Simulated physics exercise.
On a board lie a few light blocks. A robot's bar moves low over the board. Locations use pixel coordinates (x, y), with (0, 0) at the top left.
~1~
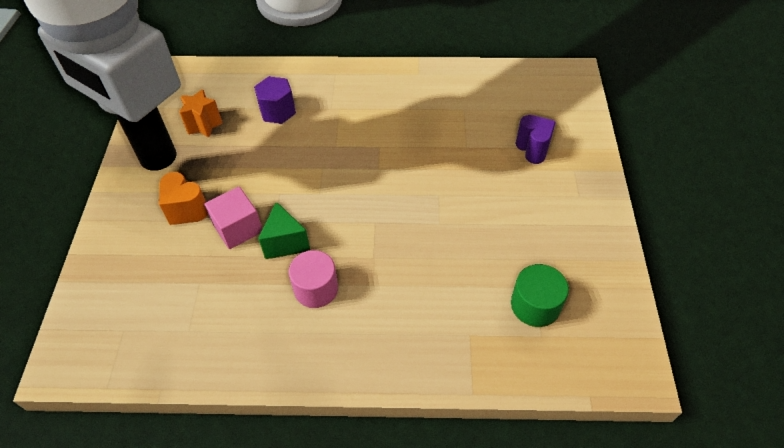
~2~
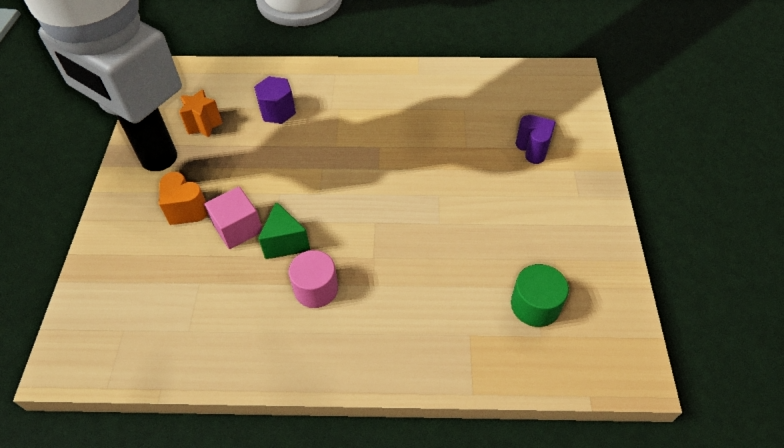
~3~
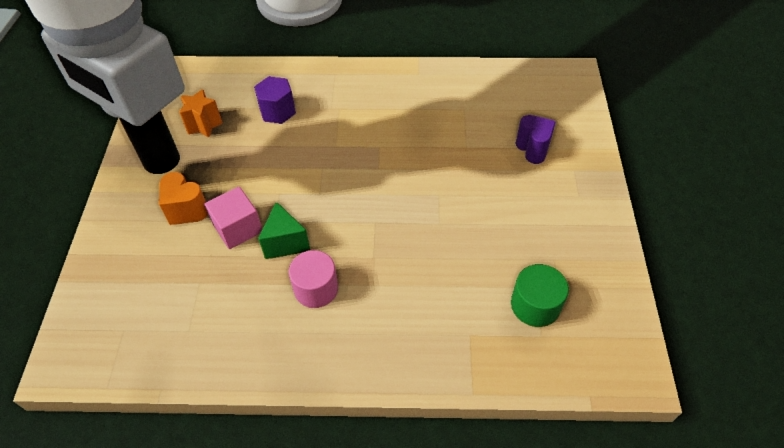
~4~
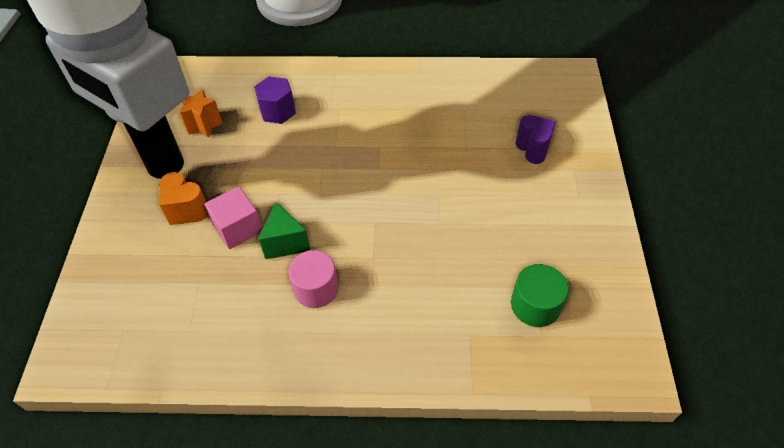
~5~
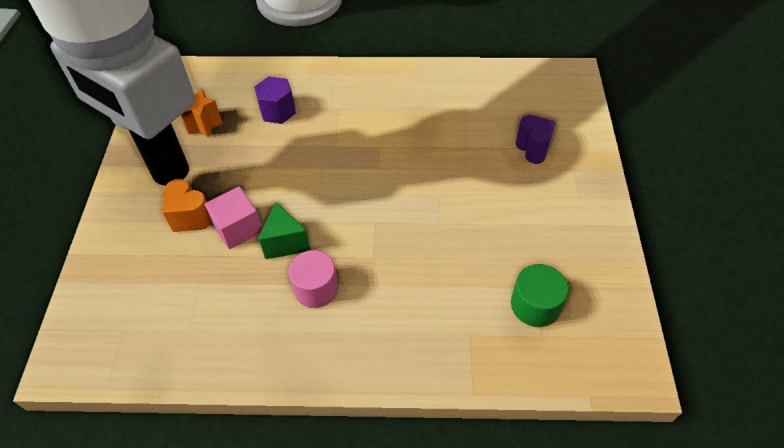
A robot arm over a wooden board of colored blocks eased its black bar slightly down and to the right, then nudged the orange heart a tiny bit while the other blocks stayed still.
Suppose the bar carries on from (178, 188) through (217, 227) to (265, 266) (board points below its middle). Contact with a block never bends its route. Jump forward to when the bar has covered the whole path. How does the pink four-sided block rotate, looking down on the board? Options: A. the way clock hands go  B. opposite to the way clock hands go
B - opposite to the way clock hands go.
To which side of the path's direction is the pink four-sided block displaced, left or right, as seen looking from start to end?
Out to the left.
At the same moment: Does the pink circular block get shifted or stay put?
It is moved from its place.
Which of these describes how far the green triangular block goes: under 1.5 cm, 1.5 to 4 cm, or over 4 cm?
Long: Over 4 cm.
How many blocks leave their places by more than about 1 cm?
Displaced: Three or more.
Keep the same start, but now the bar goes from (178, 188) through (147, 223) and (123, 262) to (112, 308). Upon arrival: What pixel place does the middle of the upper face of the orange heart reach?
Near (174, 212).
The first path, step by step. One third of the way, bar (196, 198); orange heart (189, 229), turned 40° clockwise; pink four-sided block (234, 214), turned 35° anticlockwise.
Two thirds of the way, bar (227, 224); orange heart (196, 250), turned 95° clockwise; pink four-sided block (262, 230), turned 50° anticlockwise; green triangular block (298, 229).
At the end, bar (259, 251); orange heart (199, 253), turned 110° clockwise; pink four-sided block (300, 244), turned 70° anticlockwise; green triangular block (335, 232), turned 30° anticlockwise; pink circular block (328, 276).
